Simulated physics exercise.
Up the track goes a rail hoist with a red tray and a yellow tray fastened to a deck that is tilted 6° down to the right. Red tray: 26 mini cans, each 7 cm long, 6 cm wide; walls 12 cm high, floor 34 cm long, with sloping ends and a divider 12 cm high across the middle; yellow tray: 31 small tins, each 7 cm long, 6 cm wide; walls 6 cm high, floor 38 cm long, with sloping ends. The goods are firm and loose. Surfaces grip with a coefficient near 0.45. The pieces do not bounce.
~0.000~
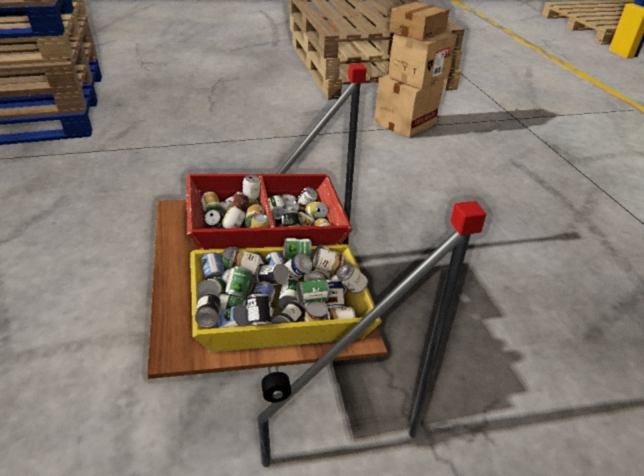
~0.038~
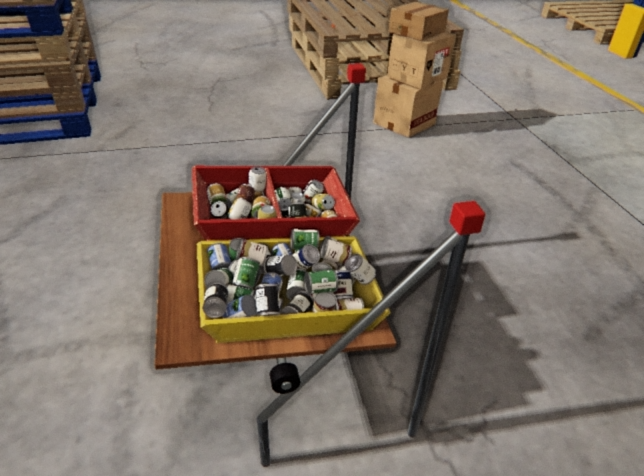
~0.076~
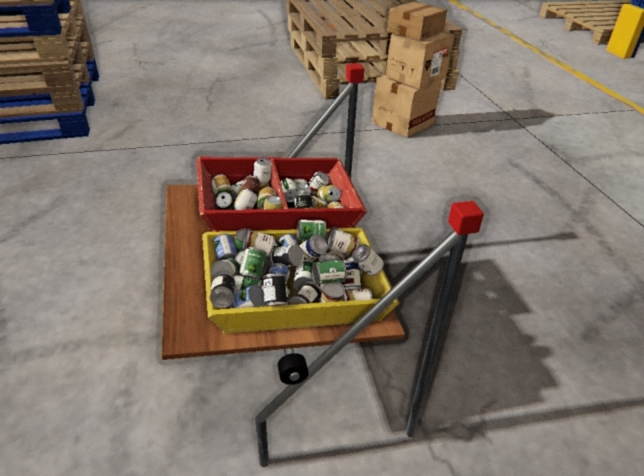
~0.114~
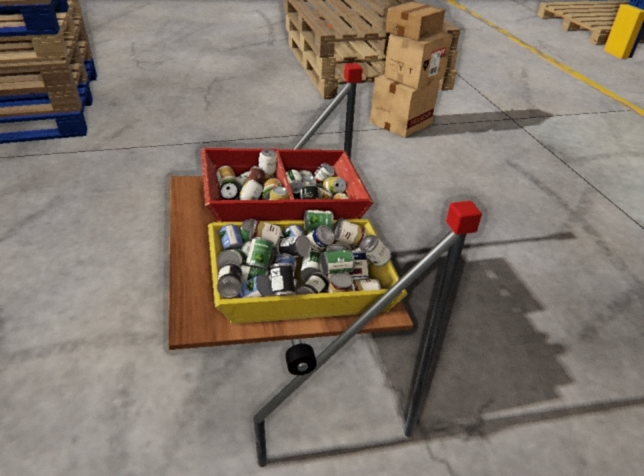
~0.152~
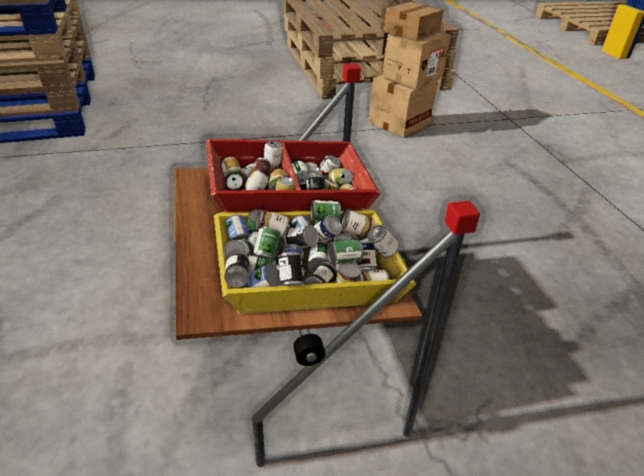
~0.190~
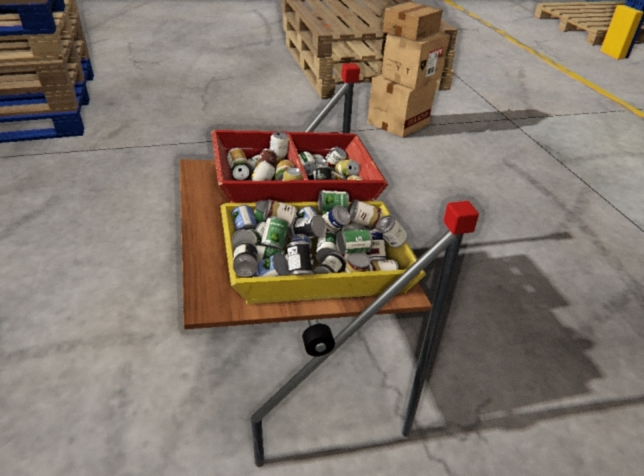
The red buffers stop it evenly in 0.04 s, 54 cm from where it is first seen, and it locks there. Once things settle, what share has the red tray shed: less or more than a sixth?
The red tray loses less than a sixth of its mini cans.
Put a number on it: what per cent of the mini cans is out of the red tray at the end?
About 0 per cent.
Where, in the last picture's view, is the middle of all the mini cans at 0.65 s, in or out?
Around (380, 86).
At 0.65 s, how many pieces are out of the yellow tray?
About: Yellow tray 0.
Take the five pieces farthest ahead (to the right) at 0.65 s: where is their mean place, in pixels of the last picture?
Near (467, 99).
After 0.53 s, it meets the buffers.
After 0.65 s, red tray 26 in, 0 out and yellow tray 31 in, 0 out.
After 0.81 s, red tray 26 in, 0 out and yellow tray 28 in, 3 out.
After 1.03 s, red tray 26 in, 0 out and yellow tray 28 in, 3 out.
Final count (at 1.58 s), red tray 26 in, 0 out and yellow tray 28 in, 3 out. Asked share, 0 of 26, 0 per cent.
